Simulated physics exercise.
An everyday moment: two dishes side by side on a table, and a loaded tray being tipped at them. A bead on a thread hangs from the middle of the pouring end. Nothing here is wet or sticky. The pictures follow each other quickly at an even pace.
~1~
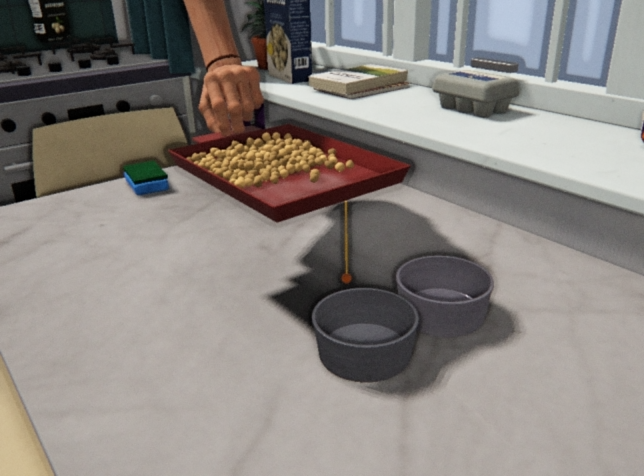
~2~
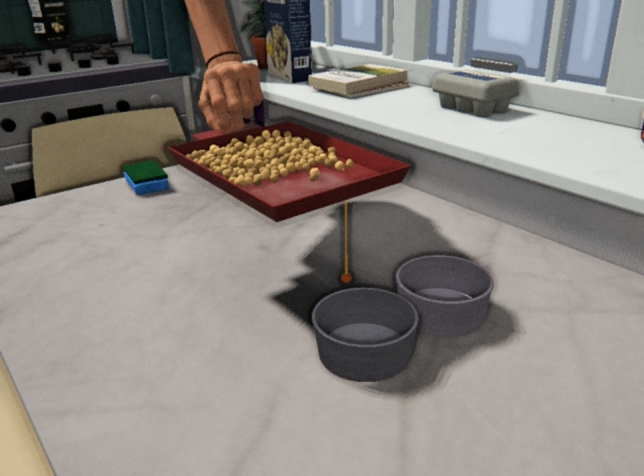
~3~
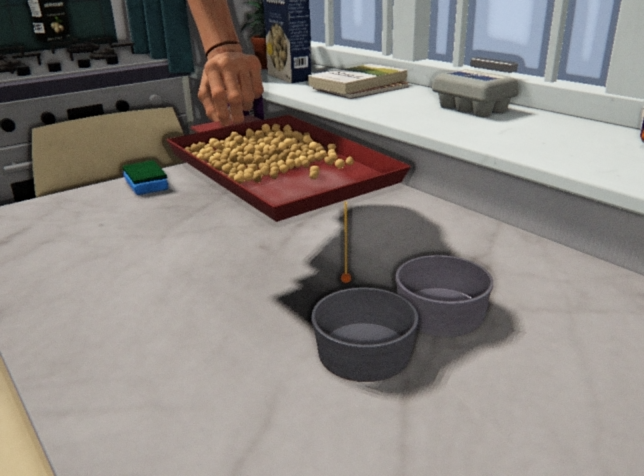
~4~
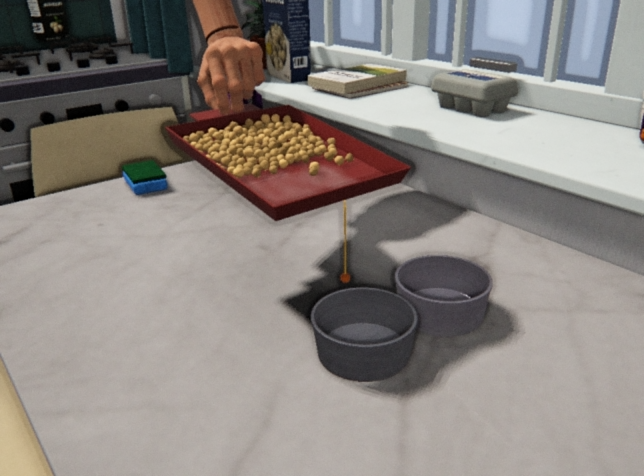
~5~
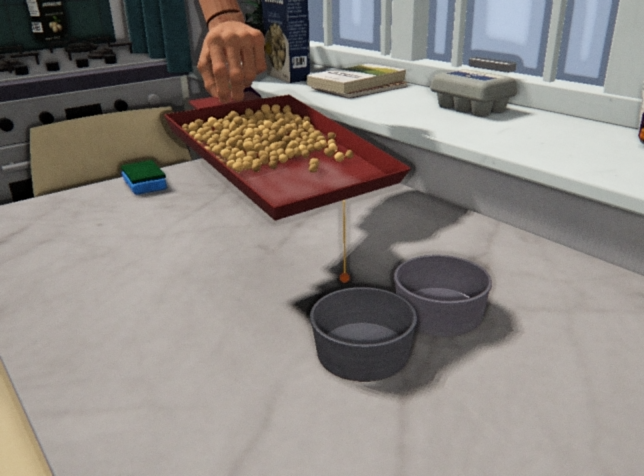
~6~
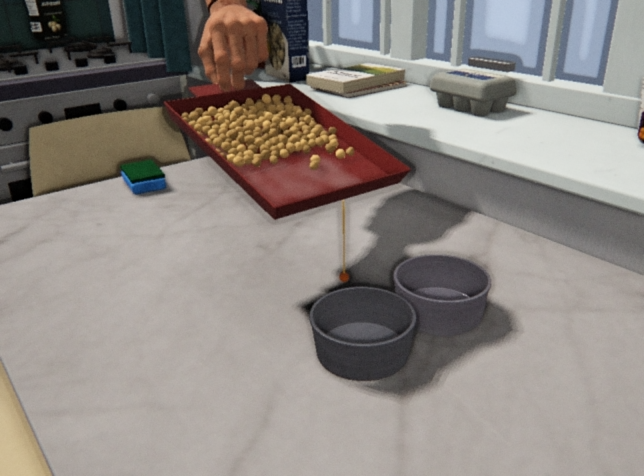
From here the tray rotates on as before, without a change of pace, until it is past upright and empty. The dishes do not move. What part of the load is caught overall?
In the dishes lies more than half of it.
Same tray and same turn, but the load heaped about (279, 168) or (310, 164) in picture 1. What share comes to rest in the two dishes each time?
Roughly 80 per cent, and 80 per cent.
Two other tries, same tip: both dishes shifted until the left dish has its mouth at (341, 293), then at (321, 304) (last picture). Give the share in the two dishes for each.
The first gives 30 %, the second 40 %.
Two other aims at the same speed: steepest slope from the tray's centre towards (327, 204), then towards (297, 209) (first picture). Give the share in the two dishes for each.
First some 60, then 30 per cent.
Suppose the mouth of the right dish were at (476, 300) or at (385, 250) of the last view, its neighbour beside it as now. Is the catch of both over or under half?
In turn: Under half; the smaller part.
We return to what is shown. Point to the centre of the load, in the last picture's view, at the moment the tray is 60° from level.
Around (345, 175).
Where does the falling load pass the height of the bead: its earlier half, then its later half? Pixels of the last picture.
First near (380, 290), later near (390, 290).
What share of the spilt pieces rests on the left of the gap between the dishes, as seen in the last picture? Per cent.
Near 50 %.
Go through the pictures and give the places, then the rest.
The first frame shows corners of the pouring end near (276, 203) and (402, 165), level; middle of the load near (268, 161), dried chickpeas; left dish near (400, 355); right dish near (480, 312); bead on its thread near (347, 278).
The second frame shows corners of the pouring end near (276, 203) and (402, 165), level; middle of the load near (267, 159).
The third frame shows corners of the pouring end near (276, 203) and (402, 165), tipped barely, level across its low end; middle of the load near (267, 154).
The fourth frame shows corners of the pouring end near (276, 202) and (403, 166), tipped a little, level across its low end; middle of the load near (266, 147).
The fifth frame shows corners of the pouring end near (276, 202) and (403, 167), tipped a little, level across its low end; middle of the load near (266, 139).
The sixth frame shows corners of the pouring end near (277, 202) and (403, 167), tipped clearly, level across its low end; middle of the load near (267, 131); left dish near (398, 353); right dish near (477, 310).
Shortly afterwards, tray tipped steeply; the bulk on the tray; only a few in the left dish; only a few in the right dish; only a few outside both; a little in the air.
Next, tray tipped past a quarter turn; near a quarter on the tray; near a third in the left dish; a little in the right dish; a little outside both; near a quarter in the air.
Some moments later, tray tipped past a quarter turn; near half in the left dish; near a quarter in the right dish; near a quarter outside both.
In the end, tray tipped past a quarter turn; near half in the left dish; near a quarter in the right dish; near a quarter outside both.
